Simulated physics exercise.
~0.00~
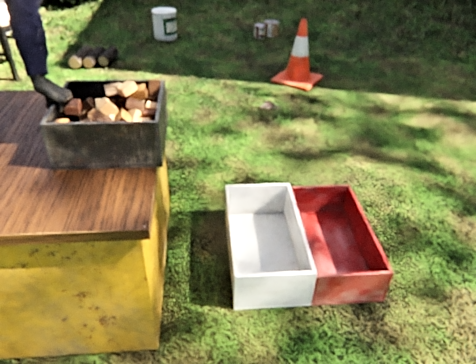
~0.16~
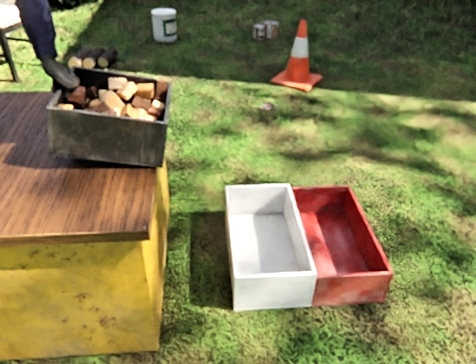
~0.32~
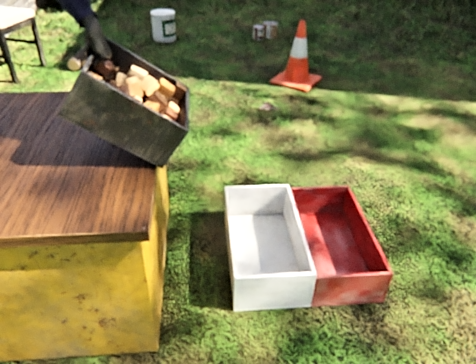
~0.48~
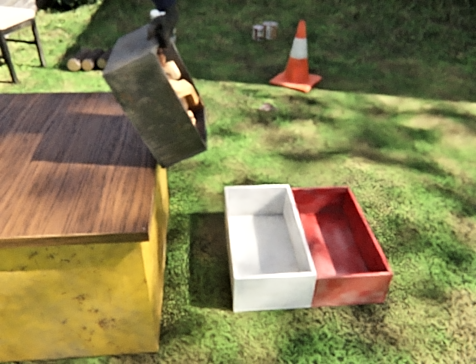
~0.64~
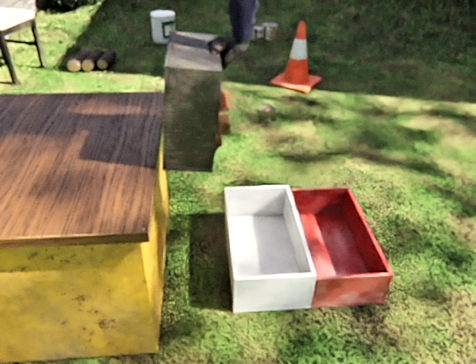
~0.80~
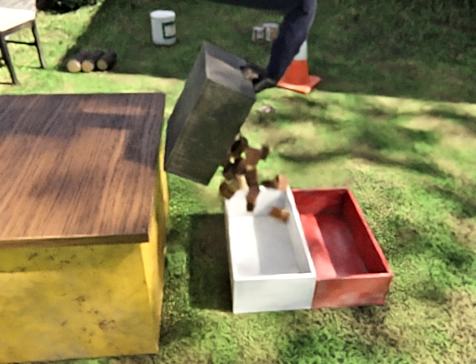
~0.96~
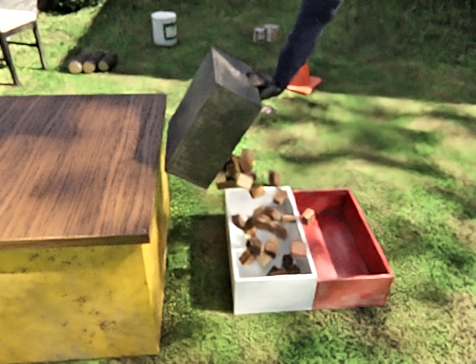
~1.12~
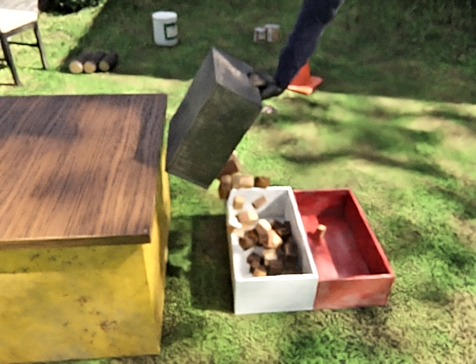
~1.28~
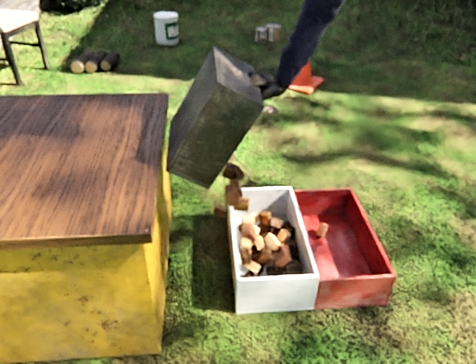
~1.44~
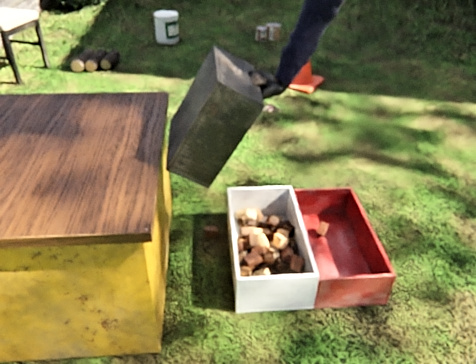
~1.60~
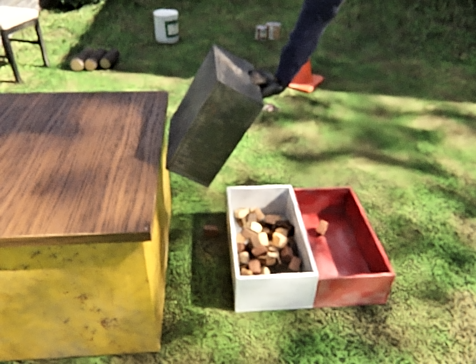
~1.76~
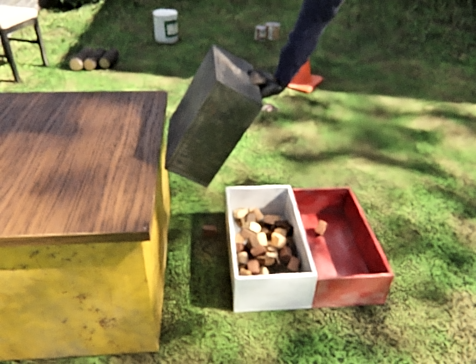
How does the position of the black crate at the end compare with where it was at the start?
At the start the black crate sits upright on top of the yellow bench. By the end it is farther to the right, held tipped over in the air past the bench's edge, near the white tote.
